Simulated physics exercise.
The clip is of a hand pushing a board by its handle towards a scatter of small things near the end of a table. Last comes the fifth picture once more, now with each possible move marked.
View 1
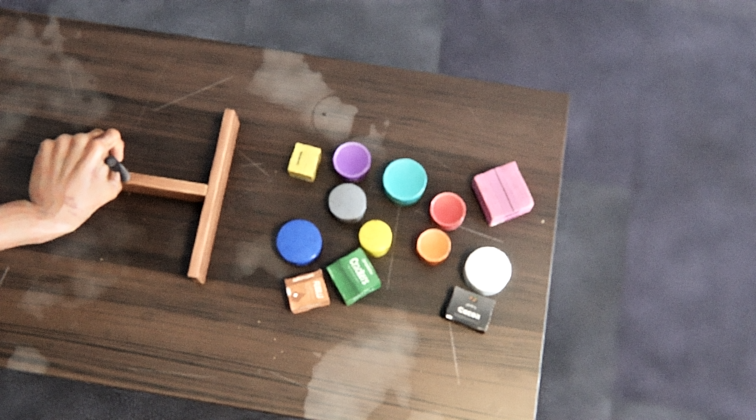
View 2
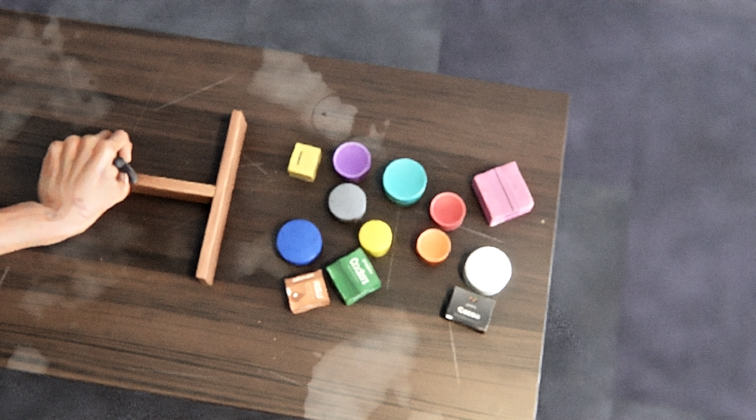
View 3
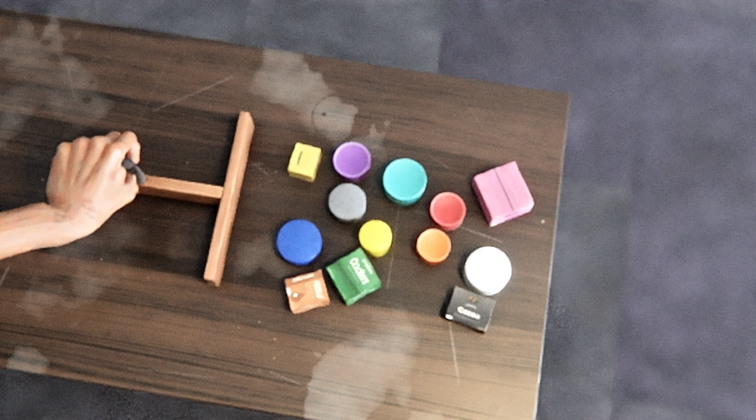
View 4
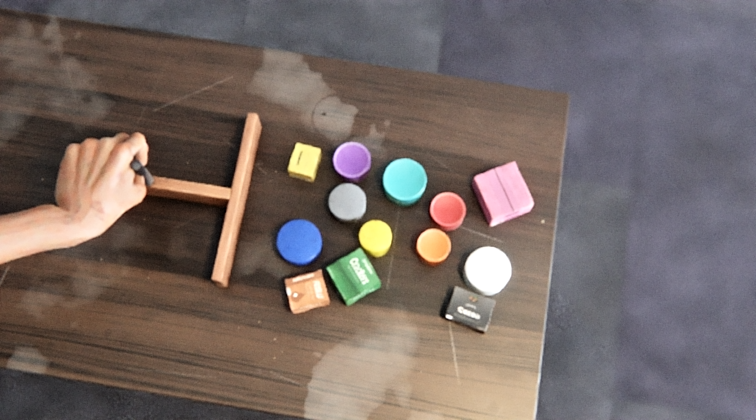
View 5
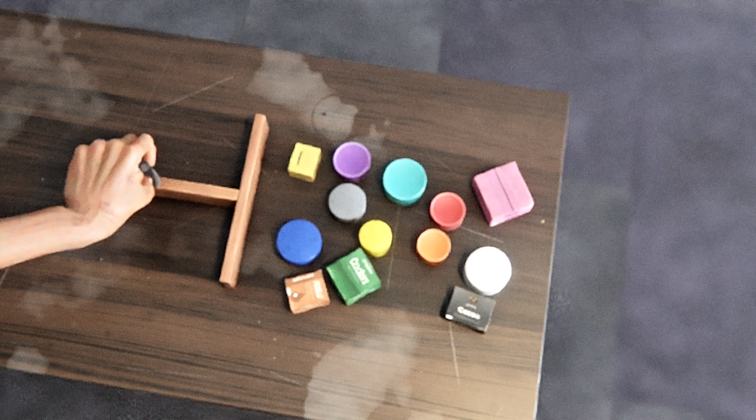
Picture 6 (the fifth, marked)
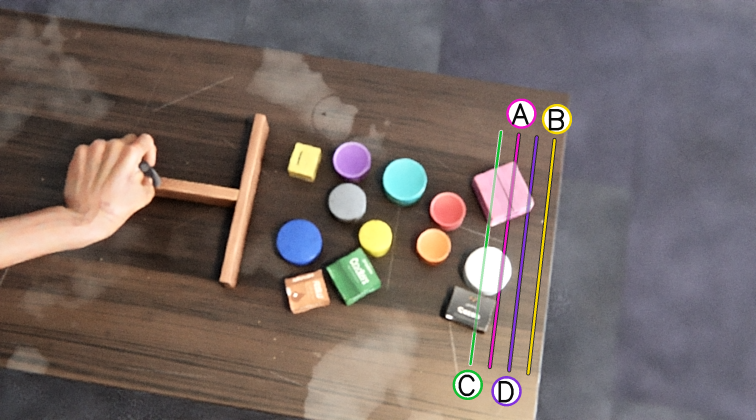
At the start, a hand at the left grips the handle of a T-shaped wooden board, with colourful round pots and small boxes scattered to its right on a dark table. The hand slides the board slowly rightward, narrowing the gap, while the scattered things stay still.
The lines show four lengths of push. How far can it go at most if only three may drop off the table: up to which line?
No farther than C.
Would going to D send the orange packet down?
No.
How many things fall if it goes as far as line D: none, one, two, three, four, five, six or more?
By then, six or more.
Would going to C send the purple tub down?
No.
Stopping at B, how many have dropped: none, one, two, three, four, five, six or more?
Six or more.
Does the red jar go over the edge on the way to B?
By then, yes.
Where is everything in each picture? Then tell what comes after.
In the first picture, board (211, 191); yellow pot (375, 239); orange jar (433, 247).
In the second picture, board (219, 192); black packet (470, 310).
In the third picture, board (227, 193); grey pot (348, 204).
In the fourth picture, board (235, 195); turquoise jar (404, 183).
In the fifth picture, board (243, 196); blue pot (300, 244); red jar (447, 212); pink box (502, 194).
On the marked copy, A at (505, 246); B at (542, 252); C at (486, 244); D at (523, 249).
Taking C. A third of the way, board (330, 210); red jar (450, 215); orange packet (341, 304).
Two thirds of the way, board (418, 223); white tin (514, 286); pink box (522, 194).
When it is over, board (486, 234); white tin over the edge; pink box over the edge; two fallen.
As for the rest, A drops six; B drops eleven; D drops seven.
